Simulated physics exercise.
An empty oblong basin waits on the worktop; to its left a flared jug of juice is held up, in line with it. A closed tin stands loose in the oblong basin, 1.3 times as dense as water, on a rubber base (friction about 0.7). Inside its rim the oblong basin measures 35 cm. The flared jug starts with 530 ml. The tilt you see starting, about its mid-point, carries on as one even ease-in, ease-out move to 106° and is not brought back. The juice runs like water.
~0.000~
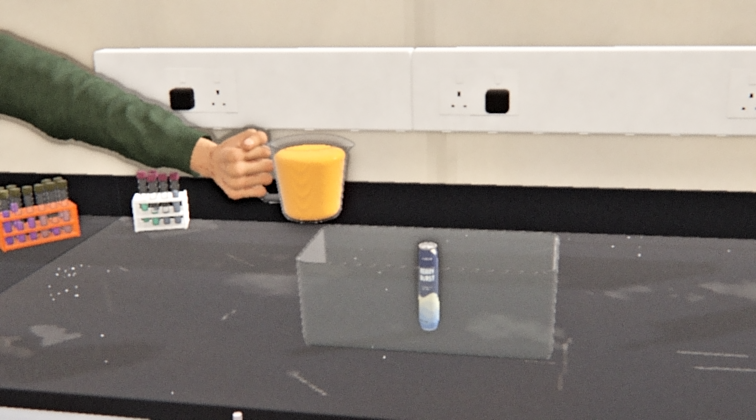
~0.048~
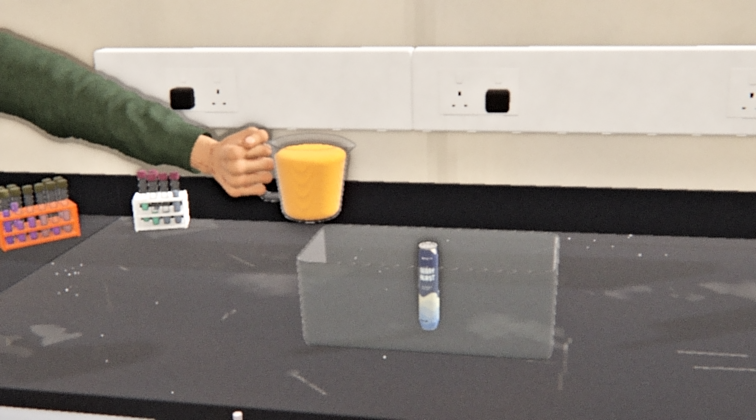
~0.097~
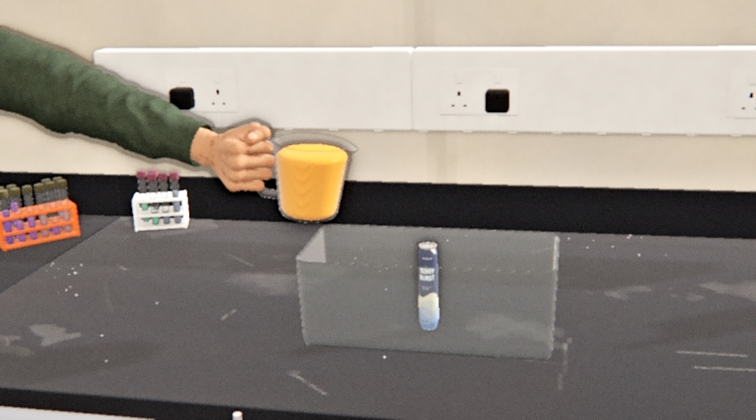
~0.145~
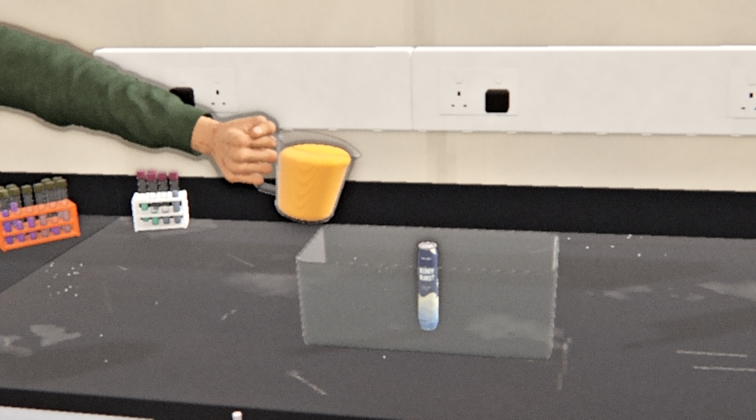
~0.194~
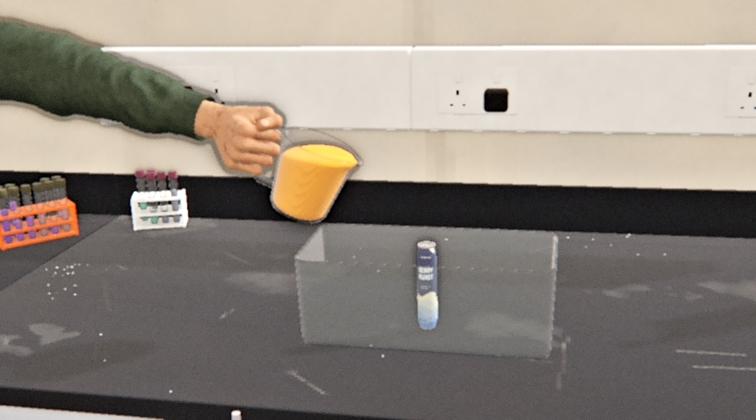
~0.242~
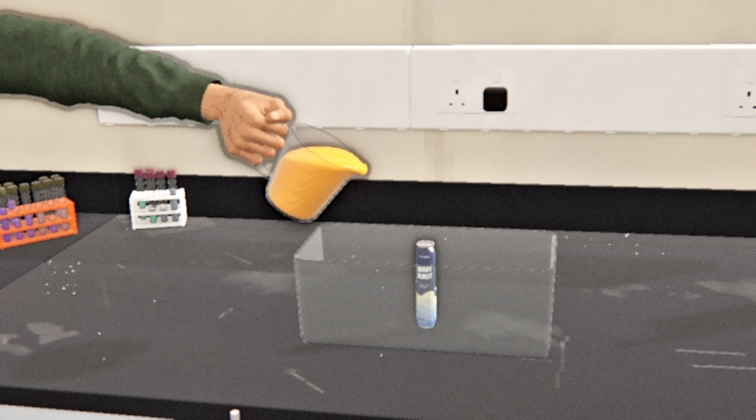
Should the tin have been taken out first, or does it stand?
It remains upright.
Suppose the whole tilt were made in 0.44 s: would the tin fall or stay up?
Then it keeps standing.
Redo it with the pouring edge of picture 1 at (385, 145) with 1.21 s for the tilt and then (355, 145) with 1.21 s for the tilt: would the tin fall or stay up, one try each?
First it falls; then it stays up.
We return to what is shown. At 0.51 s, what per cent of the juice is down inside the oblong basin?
Some 36 per cent.
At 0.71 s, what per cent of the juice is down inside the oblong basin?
About 90 per cent.
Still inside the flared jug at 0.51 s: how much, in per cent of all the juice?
Some 46 per cent.
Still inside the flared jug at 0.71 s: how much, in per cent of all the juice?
Near 7 in a hundred.
By 0.51 s the tilt is 96° and 46 per cent is still to pour; the tin stands where it began.
By 0.71 s the tilt is 106° and 7 per cent is still to pour; the tin stands where it began.
By 0.92 s the tilt is 106° and 0 per cent is still to pour; the tin stands where it began.
By 1.14 s the tilt is 106° and 0 per cent is still to pour; the tin stands where it began.
At rest the tin stands where it began.
